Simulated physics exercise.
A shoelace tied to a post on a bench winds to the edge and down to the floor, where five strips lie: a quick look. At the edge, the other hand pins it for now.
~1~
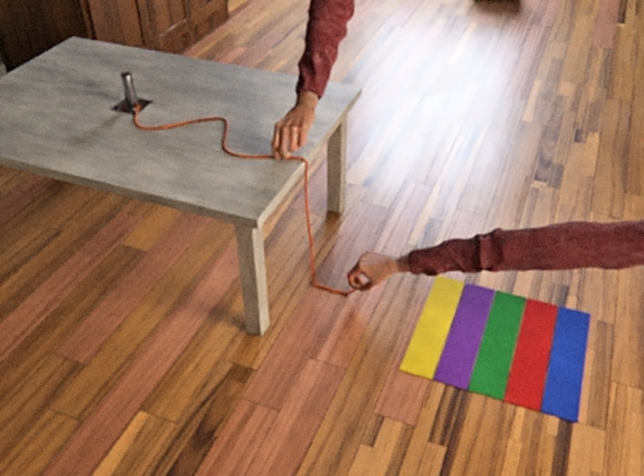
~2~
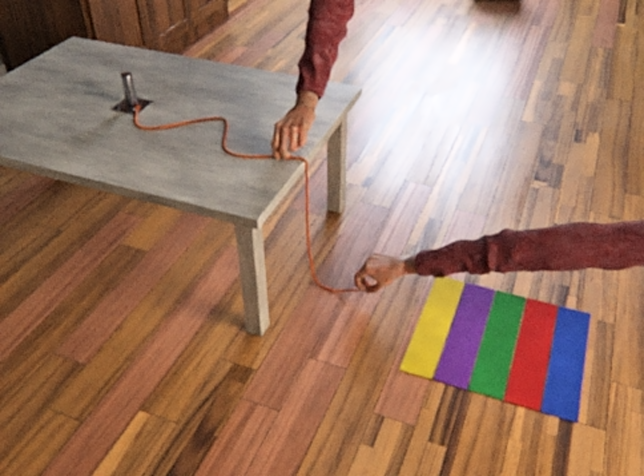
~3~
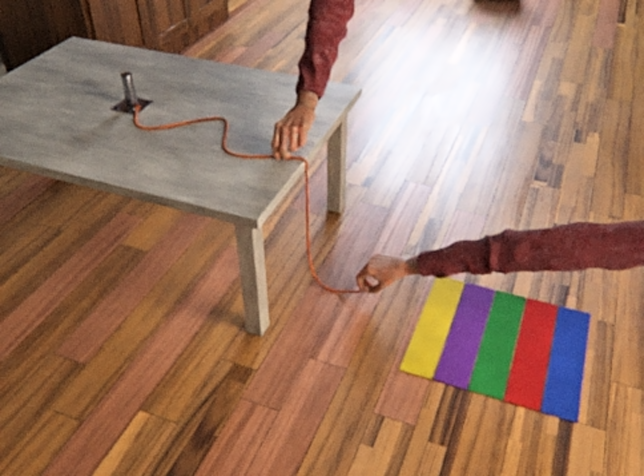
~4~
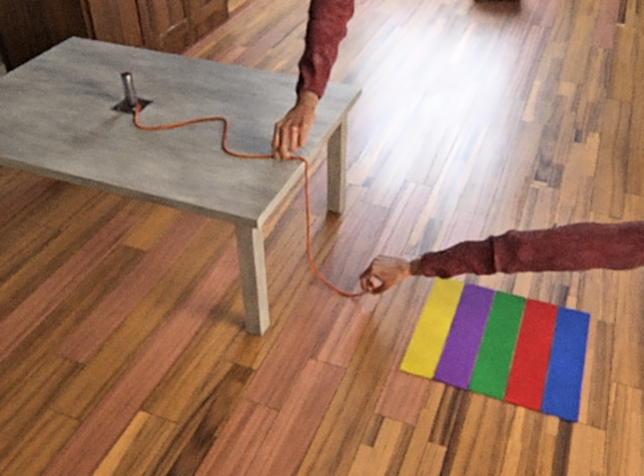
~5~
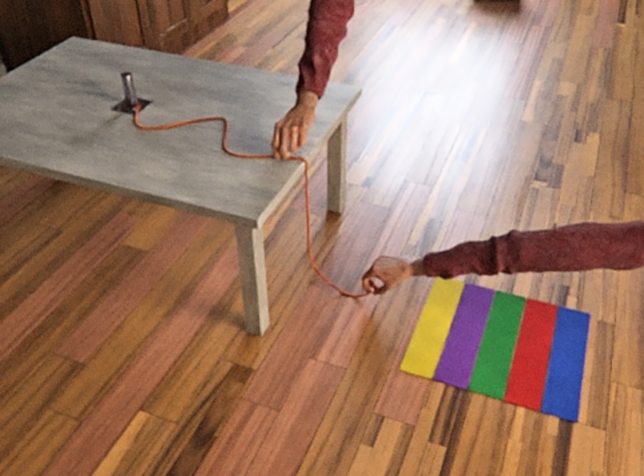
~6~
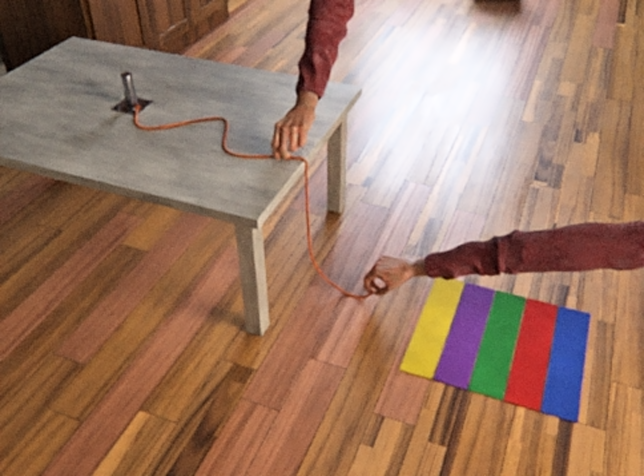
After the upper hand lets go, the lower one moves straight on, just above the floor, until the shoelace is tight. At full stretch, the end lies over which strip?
Over the red strip.
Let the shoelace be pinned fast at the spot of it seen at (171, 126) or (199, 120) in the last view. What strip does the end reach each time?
Expected strip, first: Green; second: Green.
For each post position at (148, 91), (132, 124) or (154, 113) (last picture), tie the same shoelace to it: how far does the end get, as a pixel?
Try 1 about (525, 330), try 2 about (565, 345), try 3 about (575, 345).
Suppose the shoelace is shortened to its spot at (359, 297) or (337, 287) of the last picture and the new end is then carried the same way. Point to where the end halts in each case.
One per try, the spots are (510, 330) and (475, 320).
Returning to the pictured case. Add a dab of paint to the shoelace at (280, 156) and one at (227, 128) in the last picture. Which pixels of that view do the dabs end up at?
I'd put the first at about (344, 188) and the other at about (258, 142).
Soon after, end near (477, 319); over purple.
After that, end near (514, 329); over green.
At the stop, end near (536, 335); over red. It gets as far as the red strip.
